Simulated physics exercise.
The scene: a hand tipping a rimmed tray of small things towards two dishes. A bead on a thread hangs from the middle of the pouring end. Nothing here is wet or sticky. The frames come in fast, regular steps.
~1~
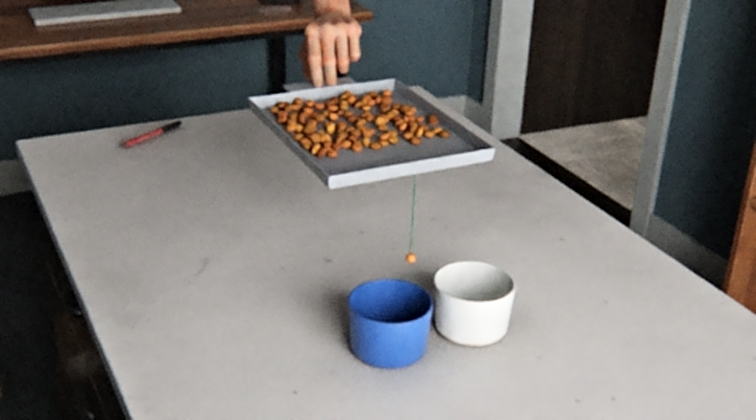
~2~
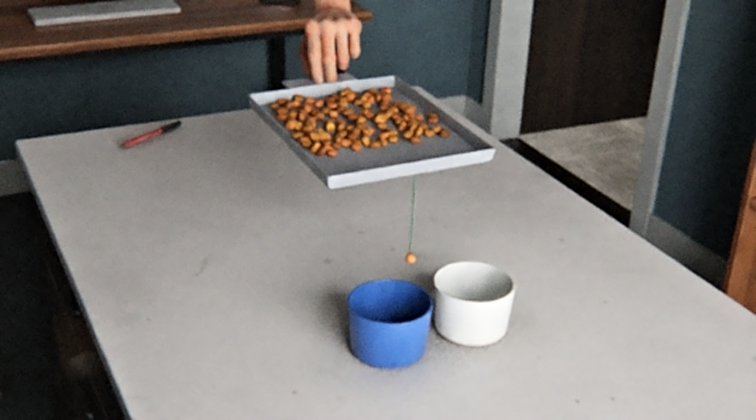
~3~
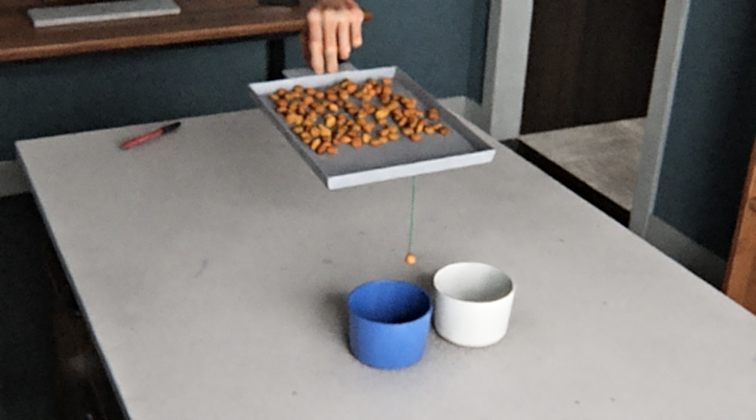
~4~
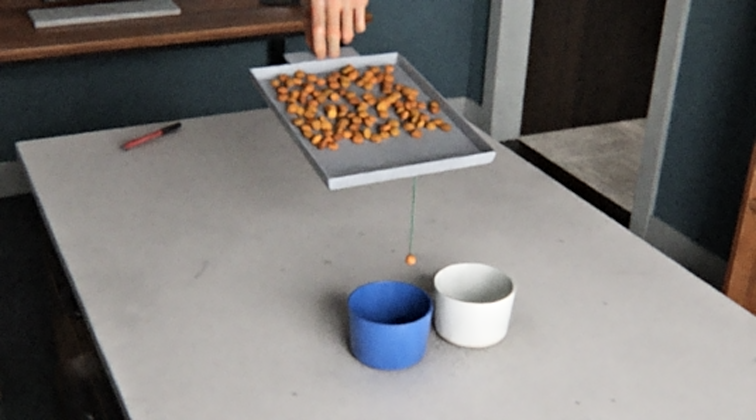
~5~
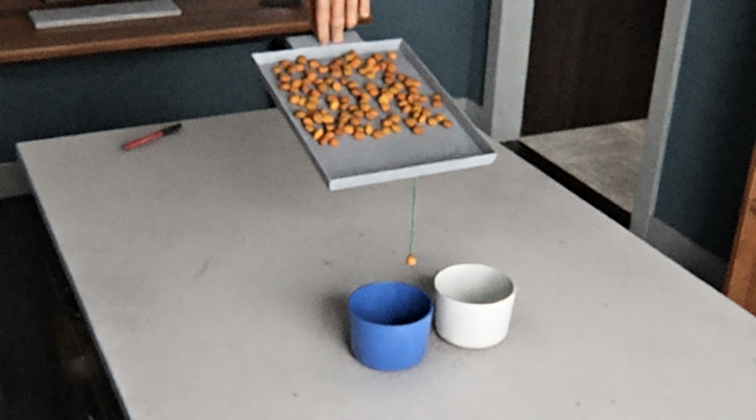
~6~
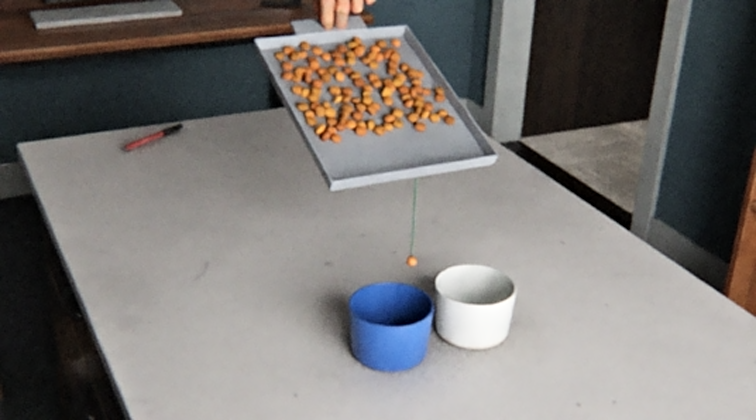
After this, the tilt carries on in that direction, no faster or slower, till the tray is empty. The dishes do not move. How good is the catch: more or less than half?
Caught overall: More than half.
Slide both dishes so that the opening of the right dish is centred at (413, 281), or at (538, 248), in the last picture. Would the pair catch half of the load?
The first try: Less than half. The second: Less than half.
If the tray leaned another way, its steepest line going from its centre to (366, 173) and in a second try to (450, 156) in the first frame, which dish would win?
In turn: The dish on the left; the right-hand dish.
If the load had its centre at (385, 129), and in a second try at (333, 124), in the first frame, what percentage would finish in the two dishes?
The first gives 80 %, the second 70 %.
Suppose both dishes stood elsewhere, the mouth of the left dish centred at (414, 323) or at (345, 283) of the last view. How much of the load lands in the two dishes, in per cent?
First some 30, then 0 per cent.
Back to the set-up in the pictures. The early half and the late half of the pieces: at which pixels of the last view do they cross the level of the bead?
The first part at (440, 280); the rest at (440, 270).
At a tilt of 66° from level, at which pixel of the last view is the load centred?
Near (421, 162).
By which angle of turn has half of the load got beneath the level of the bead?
At some 90 degrees.
Just after the last frame, tray tipped steeply; the larger part on the tray; about a tenth in the air.
A moment on, tray tipped past a quarter turn; roughly a quarter on the tray; roughly a quarter in the left dish; roughly a quarter in the right dish; about a tenth outside both; about a tenth in the air.
Further on, tray tipped past a quarter turn; roughly a third in the left dish; roughly half in the right dish; roughly a quarter outside both.
When it is over, tray tipped past a quarter turn; roughly a third in the left dish; roughly half in the right dish; roughly a quarter outside both.
